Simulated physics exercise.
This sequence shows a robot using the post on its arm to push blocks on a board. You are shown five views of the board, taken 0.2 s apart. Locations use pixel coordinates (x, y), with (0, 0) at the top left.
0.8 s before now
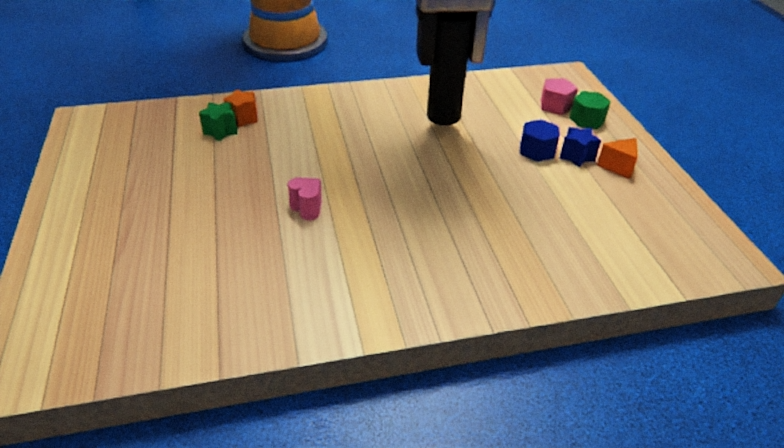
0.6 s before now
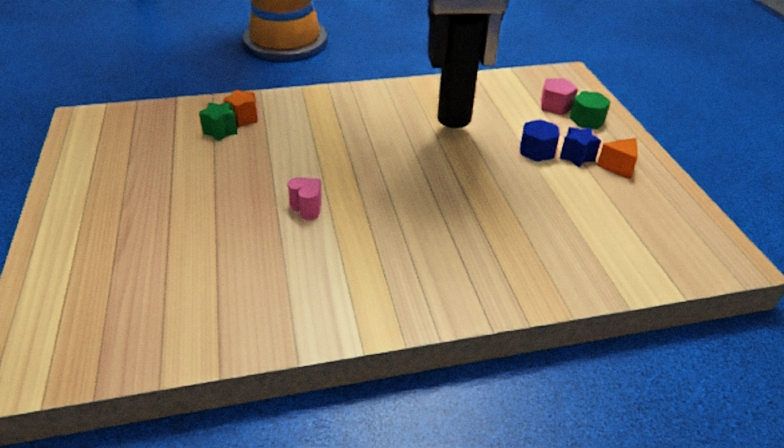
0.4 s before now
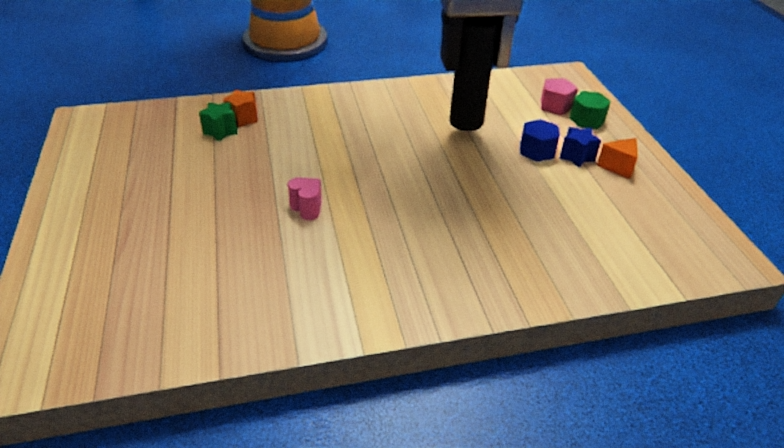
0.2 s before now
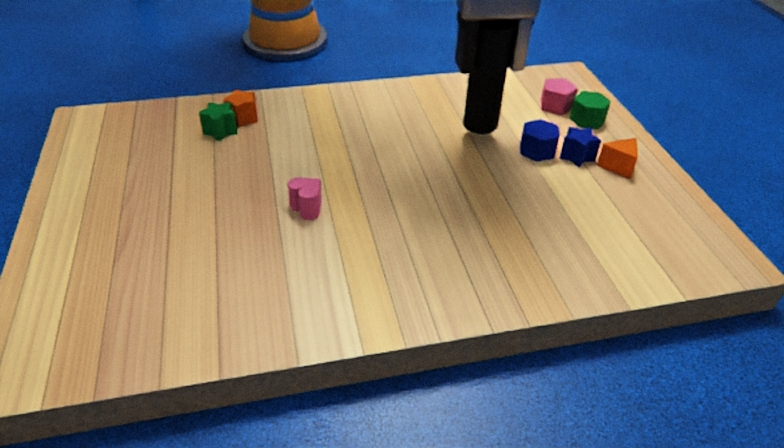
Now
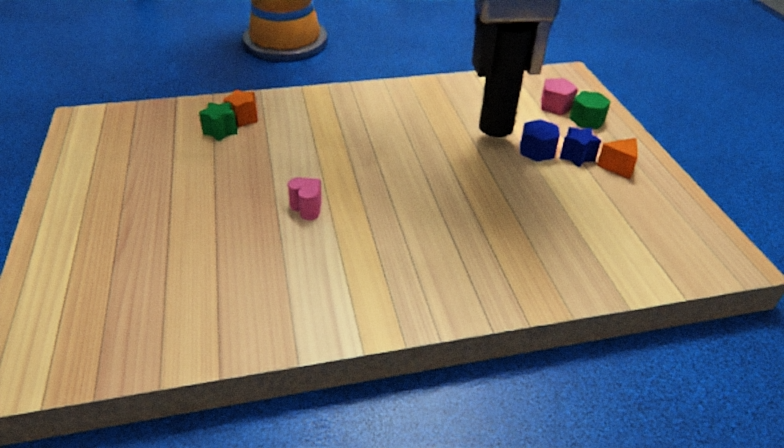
In the video, a robot arm's black post moves slowly to the right and slightly toward the viewer over a wooden board, nearing a blue hexagonal block in a group of colored blocks, while all the blocks stay still.
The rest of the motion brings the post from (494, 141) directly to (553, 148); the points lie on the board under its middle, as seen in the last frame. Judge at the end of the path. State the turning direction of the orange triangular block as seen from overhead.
It makes a counterclockwise turn.
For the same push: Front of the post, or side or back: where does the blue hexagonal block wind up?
Before the post.
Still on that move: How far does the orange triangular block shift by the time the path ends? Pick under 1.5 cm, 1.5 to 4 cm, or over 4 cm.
The 1.5 to 4 cm band.
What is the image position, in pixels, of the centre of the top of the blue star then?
The middle of its upper face will lie at (623, 145).
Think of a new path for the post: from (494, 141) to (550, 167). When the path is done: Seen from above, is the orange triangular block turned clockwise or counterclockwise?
Clockwise from above.
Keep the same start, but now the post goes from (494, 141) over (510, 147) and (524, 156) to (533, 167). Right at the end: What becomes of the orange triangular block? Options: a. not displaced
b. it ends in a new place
Answer: B.
The first path, step by step. Halfway along, post at (527, 132); blue hexagonal block at (562, 135), turned 25° clockwise; blue star at (593, 137), turned 15° anticlockwise.
At the end, post at (556, 135); blue hexagonal block at (590, 140), turned 35° clockwise; blue star at (623, 145), turned 15° anticlockwise; green hexagonal block unmoved; orange triangular block at (653, 152), turned 20° anticlockwise.
